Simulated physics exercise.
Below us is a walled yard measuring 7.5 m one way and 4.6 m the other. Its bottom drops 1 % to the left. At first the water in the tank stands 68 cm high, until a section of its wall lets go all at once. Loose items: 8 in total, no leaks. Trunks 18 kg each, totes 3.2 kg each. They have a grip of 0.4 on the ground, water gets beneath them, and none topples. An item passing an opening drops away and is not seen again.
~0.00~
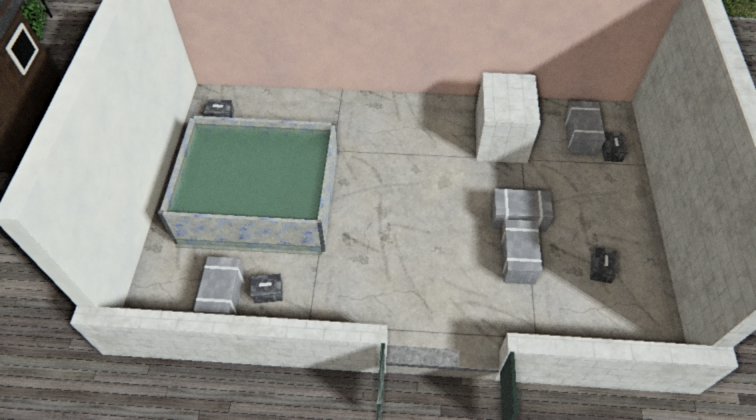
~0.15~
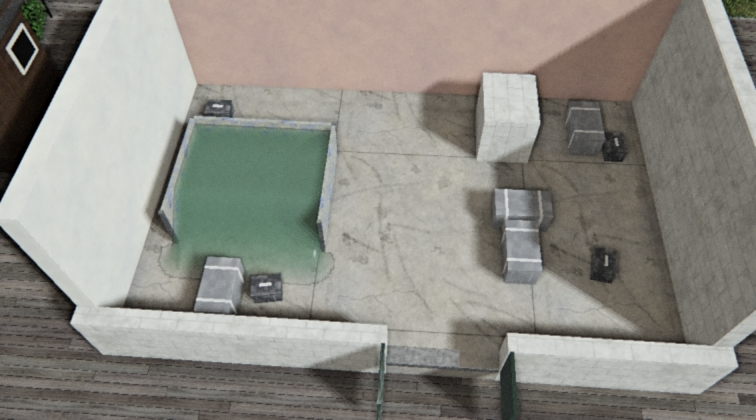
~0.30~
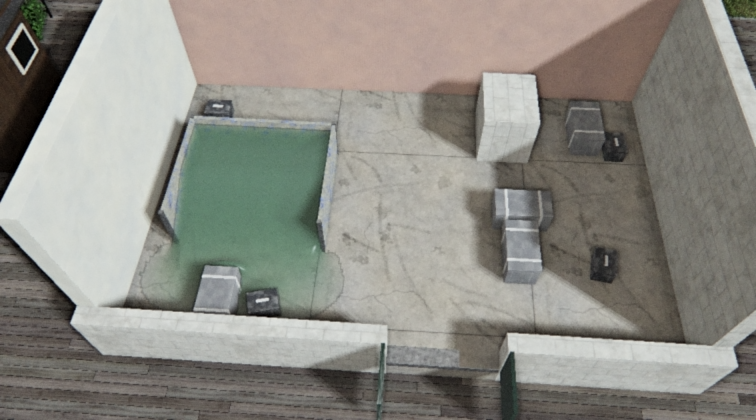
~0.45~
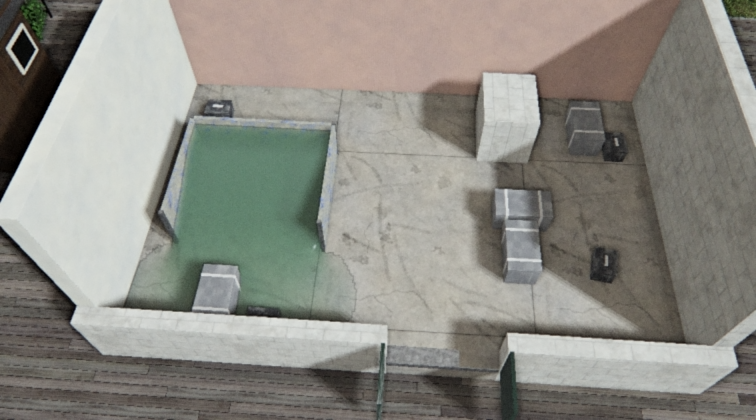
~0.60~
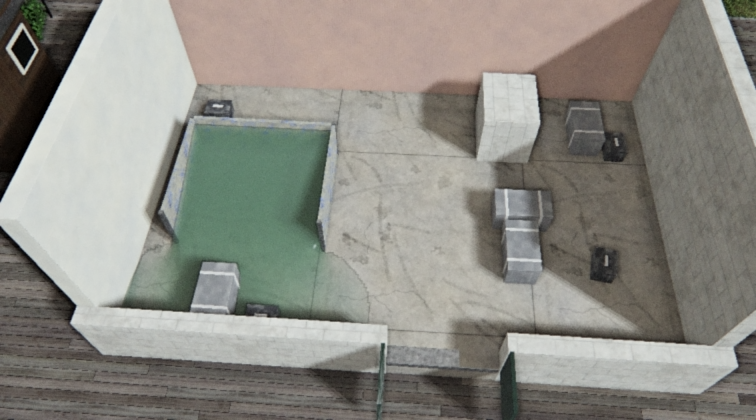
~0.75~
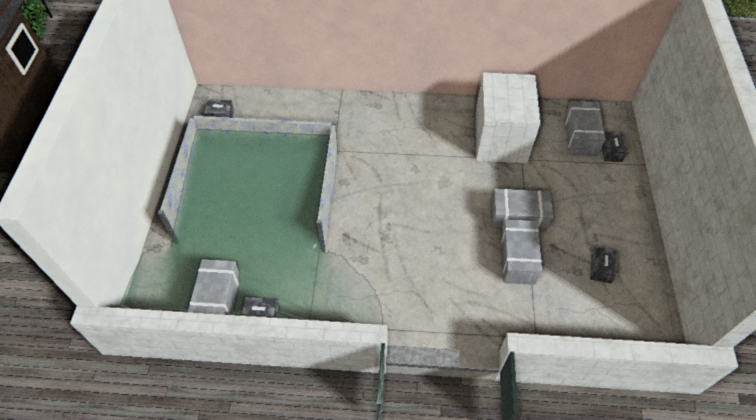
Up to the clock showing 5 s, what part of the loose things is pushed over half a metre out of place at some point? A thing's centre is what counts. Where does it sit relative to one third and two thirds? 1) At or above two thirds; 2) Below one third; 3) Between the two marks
The answer is 1.
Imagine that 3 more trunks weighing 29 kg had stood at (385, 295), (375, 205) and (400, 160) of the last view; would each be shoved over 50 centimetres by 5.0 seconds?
Result, one by one: Exceeded, not exceeded and not exceeded.
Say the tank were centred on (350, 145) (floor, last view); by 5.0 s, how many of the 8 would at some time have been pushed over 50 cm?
In that case the number is 5.
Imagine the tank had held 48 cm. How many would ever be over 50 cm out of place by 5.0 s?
6.
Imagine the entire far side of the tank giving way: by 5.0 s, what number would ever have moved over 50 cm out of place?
In that case 7 of them.
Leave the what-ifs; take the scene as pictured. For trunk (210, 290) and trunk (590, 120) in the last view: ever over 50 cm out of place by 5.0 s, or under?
Beyond half a metre, then within half a metre.
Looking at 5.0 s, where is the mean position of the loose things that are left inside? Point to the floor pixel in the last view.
Averaged position, last view: Near pixel (535, 169).
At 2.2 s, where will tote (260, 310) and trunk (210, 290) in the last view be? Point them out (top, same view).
Somewhere around (350, 312) and (193, 238).
After 1.1 s 1 of 8 are over 50 cm from their spots; 2 afloat.
After 2.2 s 2 of 8 are over 50 cm from their spots; 2 afloat.
After 3.5 s 6 of 8 are over 50 cm from their spots; 4 afloat.
After 5.0 s 7 of 8 are over 50 cm from their spots, and 7 have been at some point; 5 afloat.
